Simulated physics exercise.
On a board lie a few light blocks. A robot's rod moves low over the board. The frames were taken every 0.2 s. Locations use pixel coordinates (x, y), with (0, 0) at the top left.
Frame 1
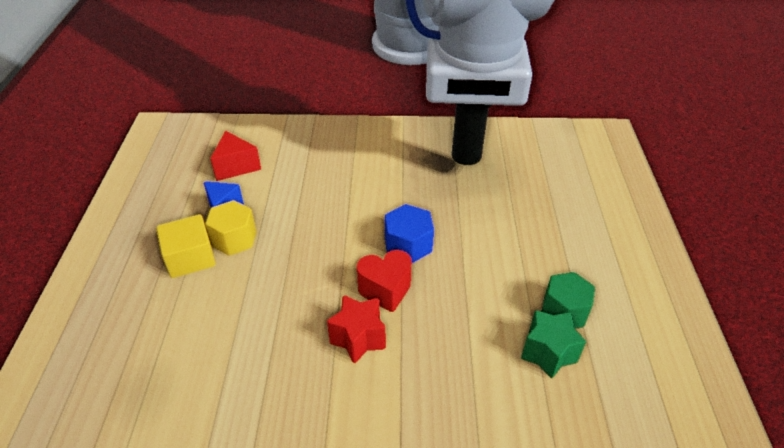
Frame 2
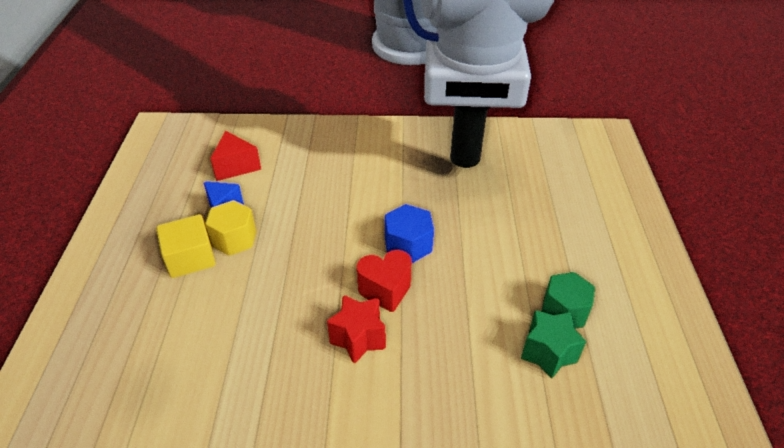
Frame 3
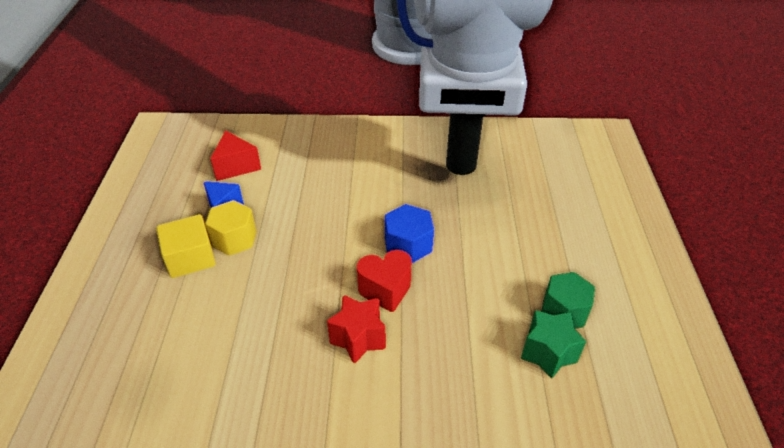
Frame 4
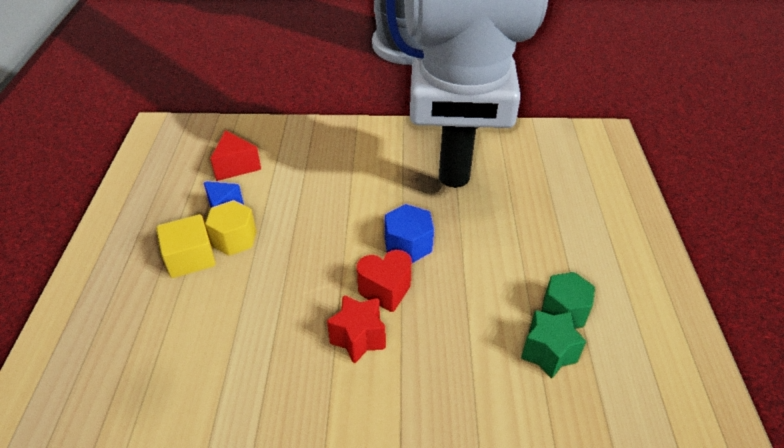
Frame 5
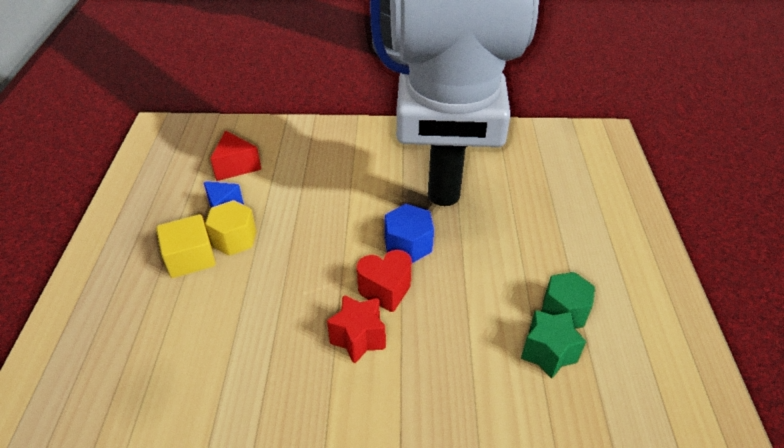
A light wooden board on a red carpet is seen from above at an angle by a still camera. Yellow, blue and red blocks lie at the left, a blue hexagon, red heart and red star near the middle, and a green hexagon and star at the right. A robot arm's black rod moves slowly forward and slightly left, nearing the blue hexagon, while the blocks stay still.
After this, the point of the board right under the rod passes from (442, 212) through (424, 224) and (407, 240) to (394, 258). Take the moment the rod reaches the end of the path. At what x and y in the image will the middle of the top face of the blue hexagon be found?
Just about (384, 268).
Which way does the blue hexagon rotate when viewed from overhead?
The block spins anticlockwise.
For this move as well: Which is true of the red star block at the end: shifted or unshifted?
When the path is over, the red star block has left its spot.
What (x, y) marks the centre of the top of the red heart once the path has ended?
So, by the moment the path ends, you'll find the top centre of the red heart at (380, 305).
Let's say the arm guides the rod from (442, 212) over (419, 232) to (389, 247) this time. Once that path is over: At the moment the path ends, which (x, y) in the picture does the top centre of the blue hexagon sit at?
The middle of its top is at (369, 253).
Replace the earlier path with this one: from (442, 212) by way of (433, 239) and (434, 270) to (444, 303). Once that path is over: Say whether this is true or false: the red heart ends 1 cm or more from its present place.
Answer: True.
On the path given first. Halfway along, rod at (415, 216); red heart at (383, 271); blue hexagon at (396, 235).
At the end, rod at (394, 242); red star block at (346, 333), turned 40° clockwise; red heart at (380, 305); blue hexagon at (384, 268), turned 30° anticlockwise.
